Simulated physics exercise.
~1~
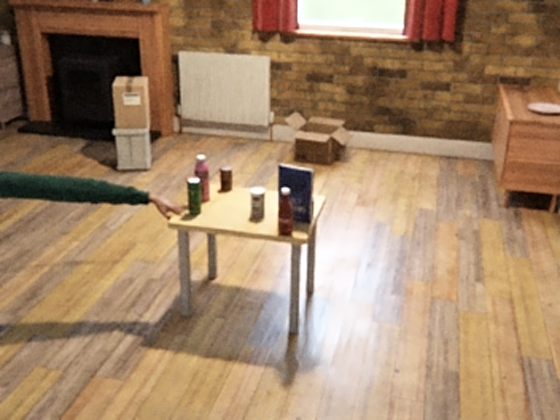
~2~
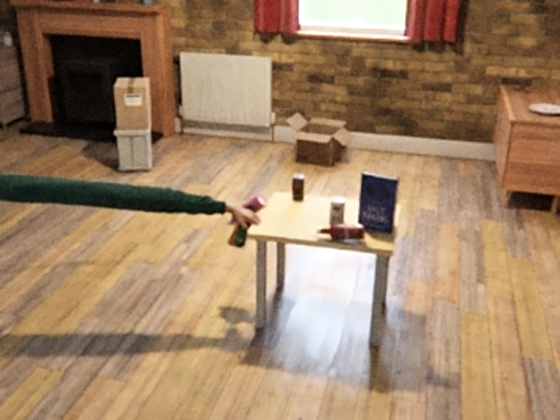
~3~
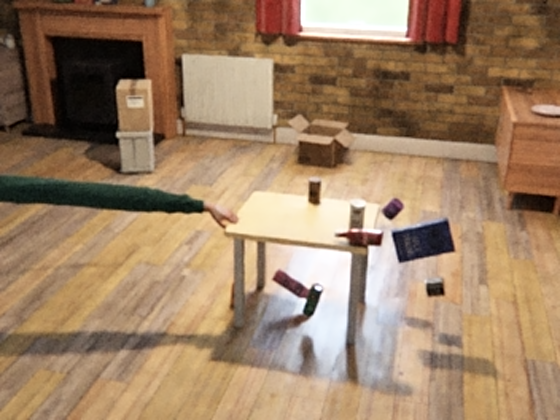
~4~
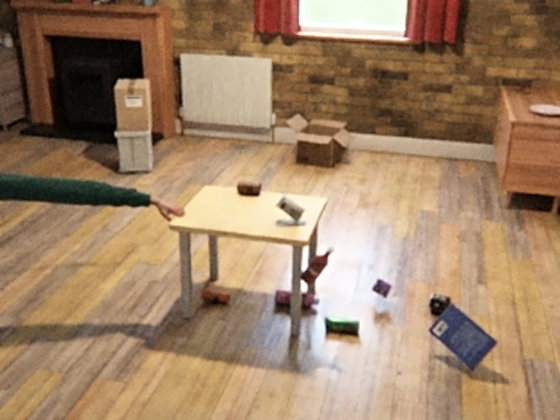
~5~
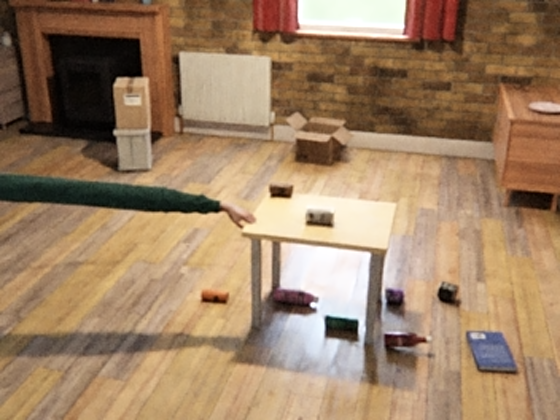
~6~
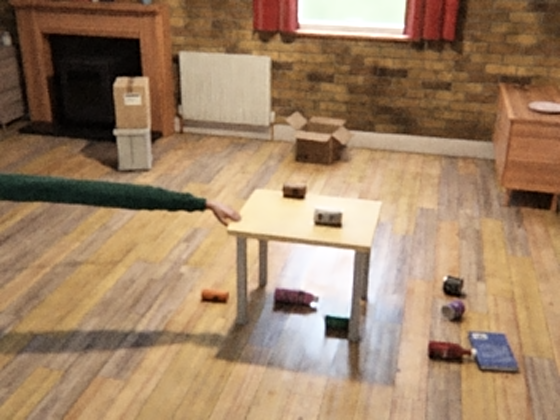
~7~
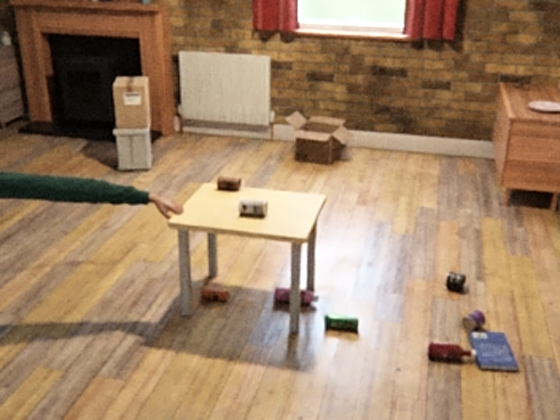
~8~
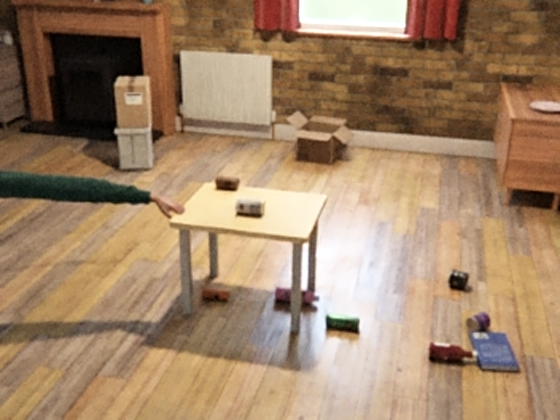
An arm jerks a small table back and forth, leaving two containers tipped over on top.
